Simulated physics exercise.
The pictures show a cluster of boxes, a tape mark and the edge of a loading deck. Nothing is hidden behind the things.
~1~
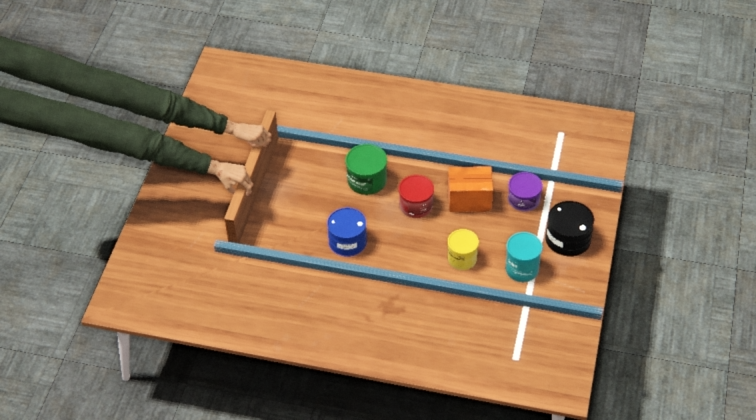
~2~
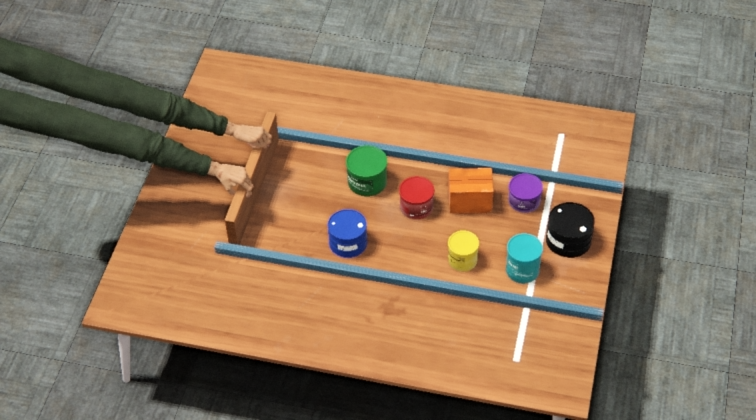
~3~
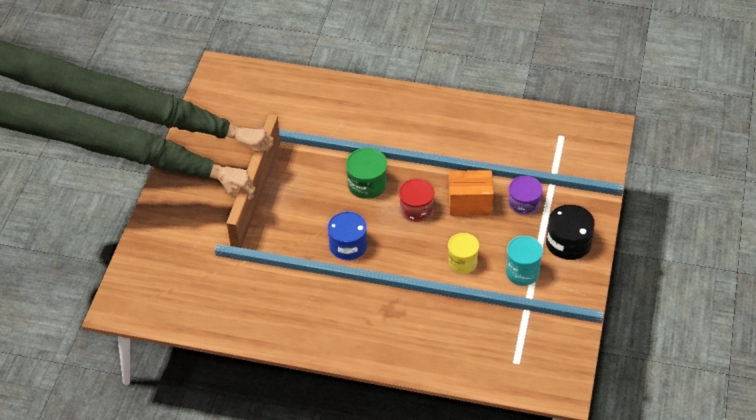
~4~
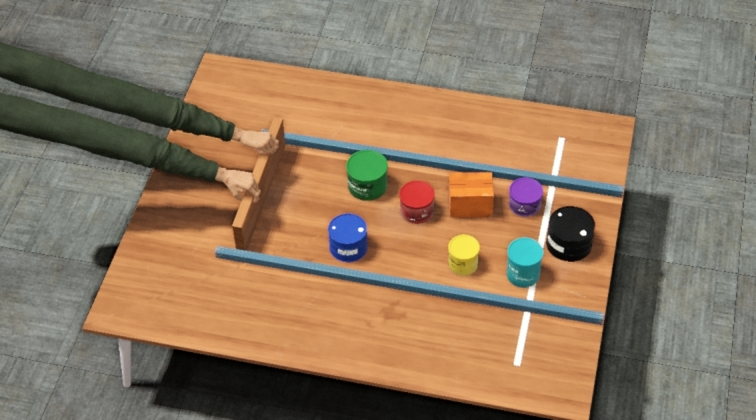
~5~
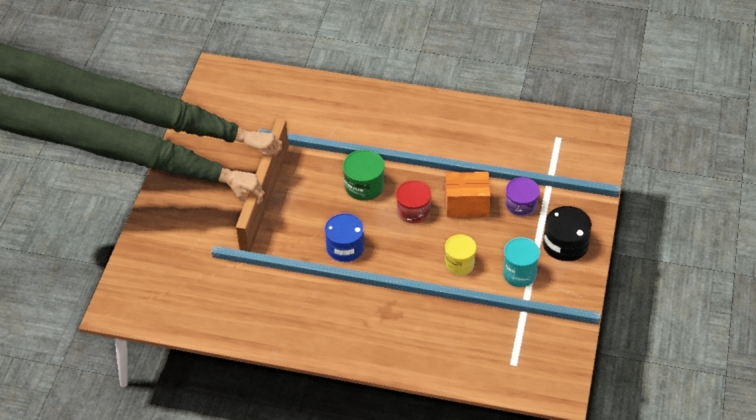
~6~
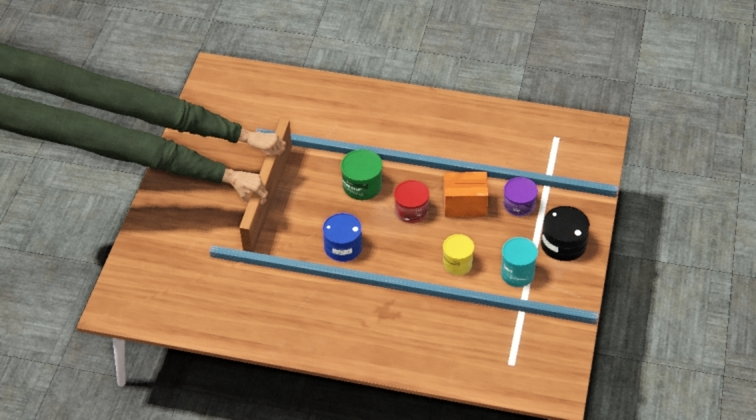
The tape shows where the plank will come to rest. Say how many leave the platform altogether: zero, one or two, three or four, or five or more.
The number that fall off is one or two.
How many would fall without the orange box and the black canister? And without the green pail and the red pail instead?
Fallen: 1, and 1 in the other try.
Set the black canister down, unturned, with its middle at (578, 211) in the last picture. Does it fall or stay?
Then it falls.
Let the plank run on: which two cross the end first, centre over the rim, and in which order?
The order is the black canister, then the purple pail.
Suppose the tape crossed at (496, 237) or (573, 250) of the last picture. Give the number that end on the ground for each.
Down on the ground: 0 and 5.
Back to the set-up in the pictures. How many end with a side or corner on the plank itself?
The number is 3.
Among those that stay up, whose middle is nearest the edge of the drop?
That is the turquoise pail.
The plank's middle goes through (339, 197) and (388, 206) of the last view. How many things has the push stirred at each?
By then 2, and 3.
Soon after, none off yet; black canister at rest near (565, 234); turquoise pail at rest near (519, 263); purple pail at rest near (520, 197).
After that, none off yet; black canister at rest near (565, 234); turquoise pail moving near (522, 263); purple pail displaced about its own width near (552, 206).
In the end, the number that fall off is one or two; gone, black canister.
